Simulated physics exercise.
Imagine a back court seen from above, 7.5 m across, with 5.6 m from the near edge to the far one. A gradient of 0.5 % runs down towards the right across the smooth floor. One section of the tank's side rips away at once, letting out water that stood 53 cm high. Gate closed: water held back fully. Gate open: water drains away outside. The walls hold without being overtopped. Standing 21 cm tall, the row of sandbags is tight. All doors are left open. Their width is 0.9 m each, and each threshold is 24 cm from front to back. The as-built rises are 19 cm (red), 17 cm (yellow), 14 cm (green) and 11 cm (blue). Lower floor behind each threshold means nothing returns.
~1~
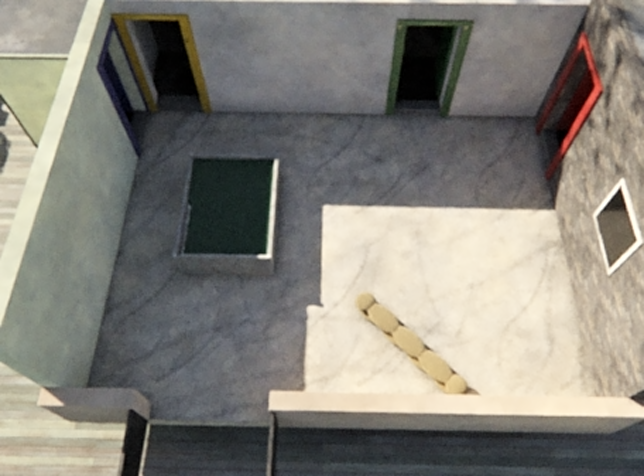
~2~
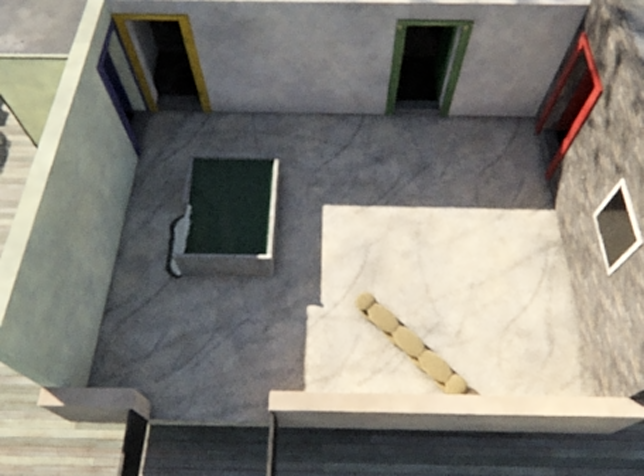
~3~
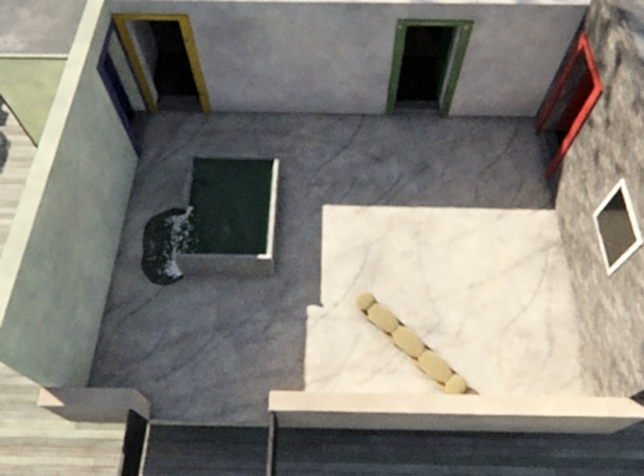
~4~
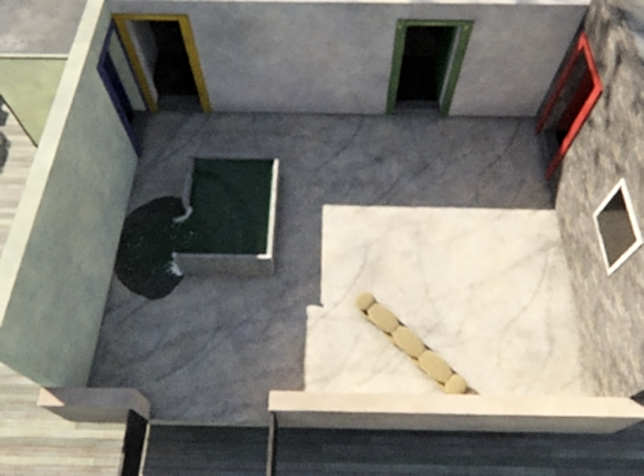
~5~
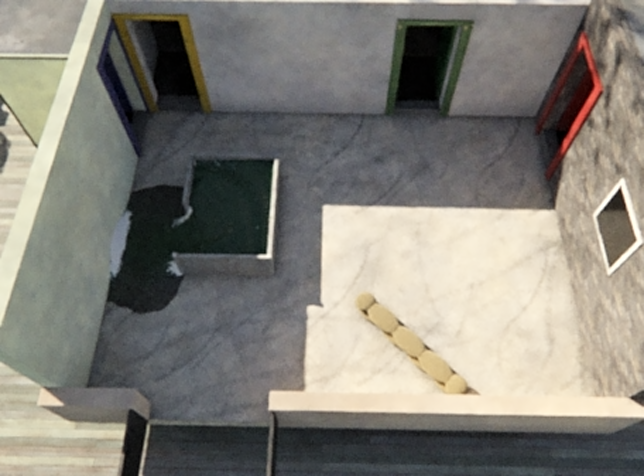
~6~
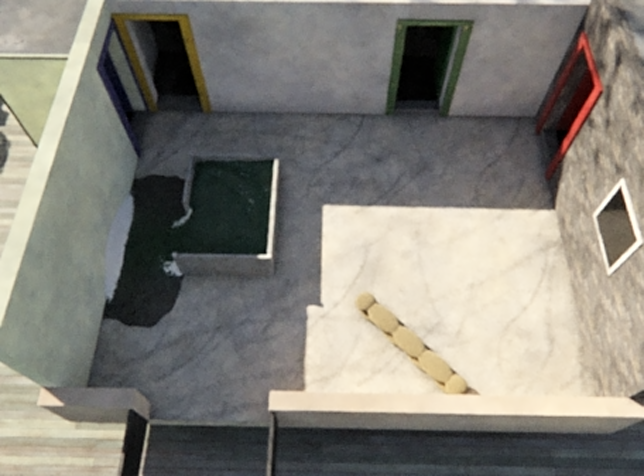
The video shows a walled courtyard from above, where dark water bursts from the left side of a rectangular tank, spreads across the grey floor to the left-hand wall, and widens along it while the tank's level drops slightly.
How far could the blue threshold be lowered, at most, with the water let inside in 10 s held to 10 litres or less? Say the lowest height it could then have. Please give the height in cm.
It could then stand at about 9 cm.
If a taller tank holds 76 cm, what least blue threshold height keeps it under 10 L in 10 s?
I'd go with near 13.5 cm then.
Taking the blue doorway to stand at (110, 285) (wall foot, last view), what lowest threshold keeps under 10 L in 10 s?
It needs about 27 cm.
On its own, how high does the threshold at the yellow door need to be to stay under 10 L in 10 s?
At yellow, about 14.0 cm.
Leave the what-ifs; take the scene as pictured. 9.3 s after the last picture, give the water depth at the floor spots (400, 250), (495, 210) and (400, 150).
Taking the spots in order: About 1, 2 and 2 centimetres.
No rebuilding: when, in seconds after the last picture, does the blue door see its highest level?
Approximately 2.6 s.
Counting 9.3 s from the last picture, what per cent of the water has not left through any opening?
Share still there: Approx. 84 percent.
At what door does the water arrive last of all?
I'd say the red door.
Then, 0.7 s after the last picture water covers 10 % of the floor, deepest (36 cm) near (129, 249); 3 cm at the blue door, 0 litres in over its 11 cm threshold.
Then, 2.3 s after the last picture water covers 25 % of the floor, deepest (23 cm) near (84, 401); 8 cm at the blue door, 1 litre in over its 11 cm threshold.
Then, 9.3 s after the last picture water covers 80 % of the floor, deepest (6 cm) near (405, 407); 4 cm at the blue door, 5 litres in over its 11 cm threshold.
At the blue door as built, the water peaked near 9 cm, 2.5 s after the last picture.
Run again over the same 10 s with other heights there, 17 litres in over 7.5 cm, 7 litres over 10 cm. The limit of 10 litres is kept from about 9 cm up.
